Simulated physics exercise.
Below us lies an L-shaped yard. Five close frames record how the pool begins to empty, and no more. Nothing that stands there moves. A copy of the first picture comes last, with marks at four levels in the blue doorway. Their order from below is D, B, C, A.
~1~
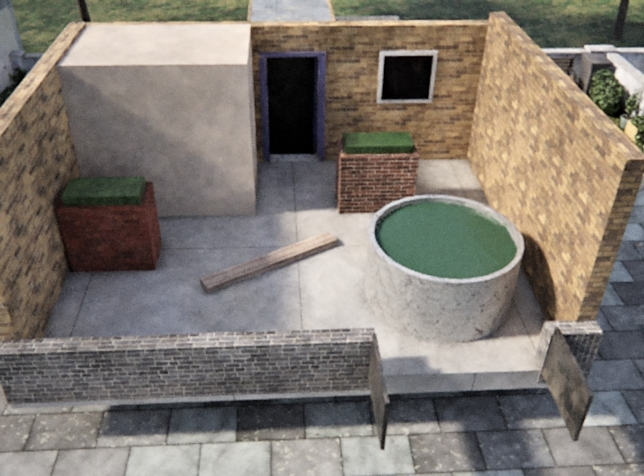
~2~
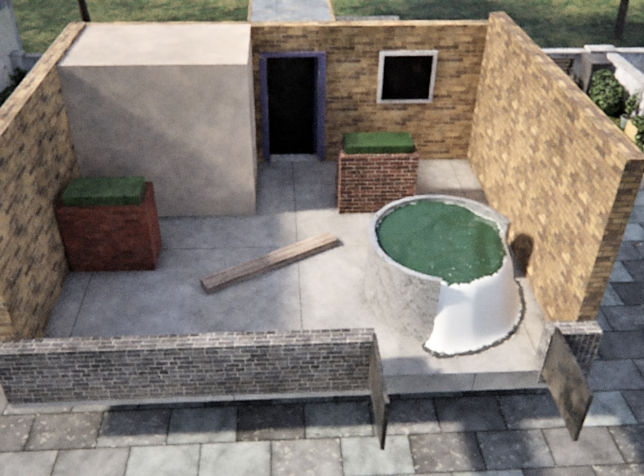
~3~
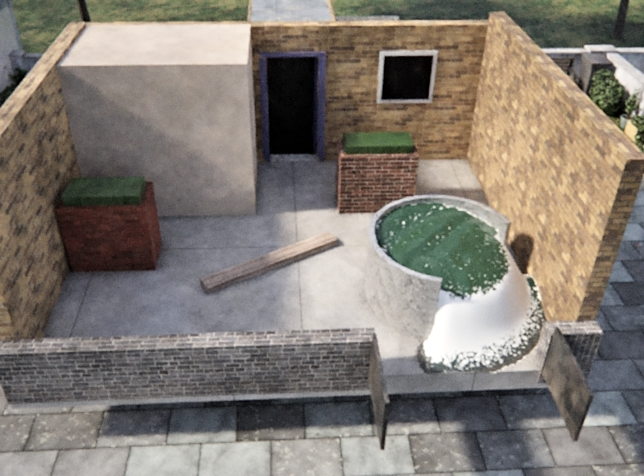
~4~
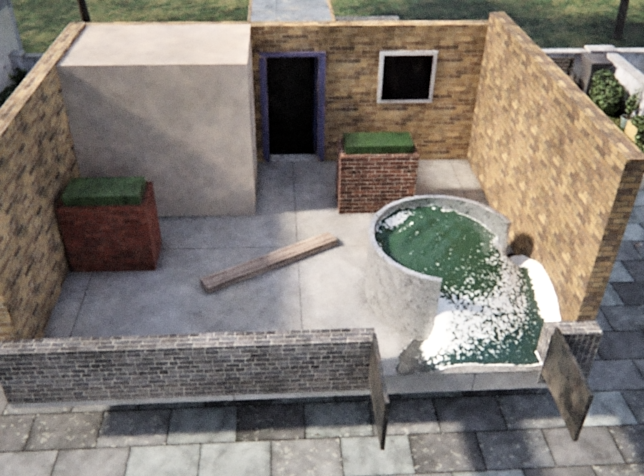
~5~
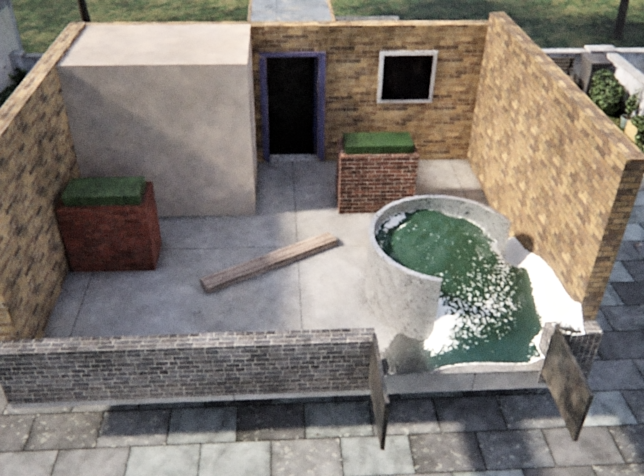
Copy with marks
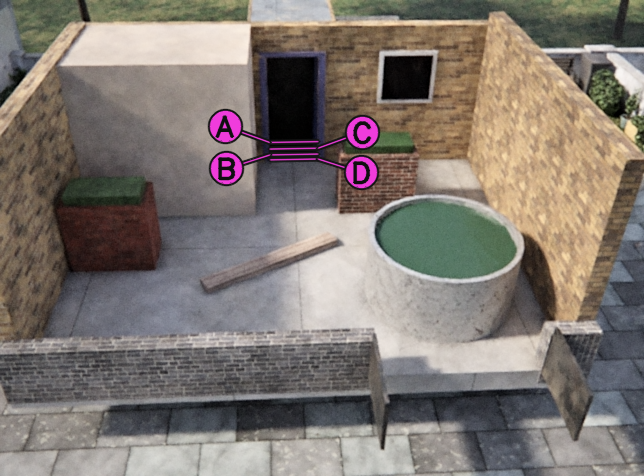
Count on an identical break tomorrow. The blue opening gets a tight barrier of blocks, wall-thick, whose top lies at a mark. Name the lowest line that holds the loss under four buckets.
Choose D.
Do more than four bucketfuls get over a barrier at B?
No, not at all.
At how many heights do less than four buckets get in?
All four.
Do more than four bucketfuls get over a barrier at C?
No, that is safe.
In magenta, A at (293, 142); B at (294, 154); C at (294, 148); D at (294, 159); from the bottom up D, B, C, A.
If A is chosen, nothing gets over.
If B is chosen, nothing gets over.
If C is chosen, nothing gets over.
If D is chosen, a splash gets over, under a bucket.
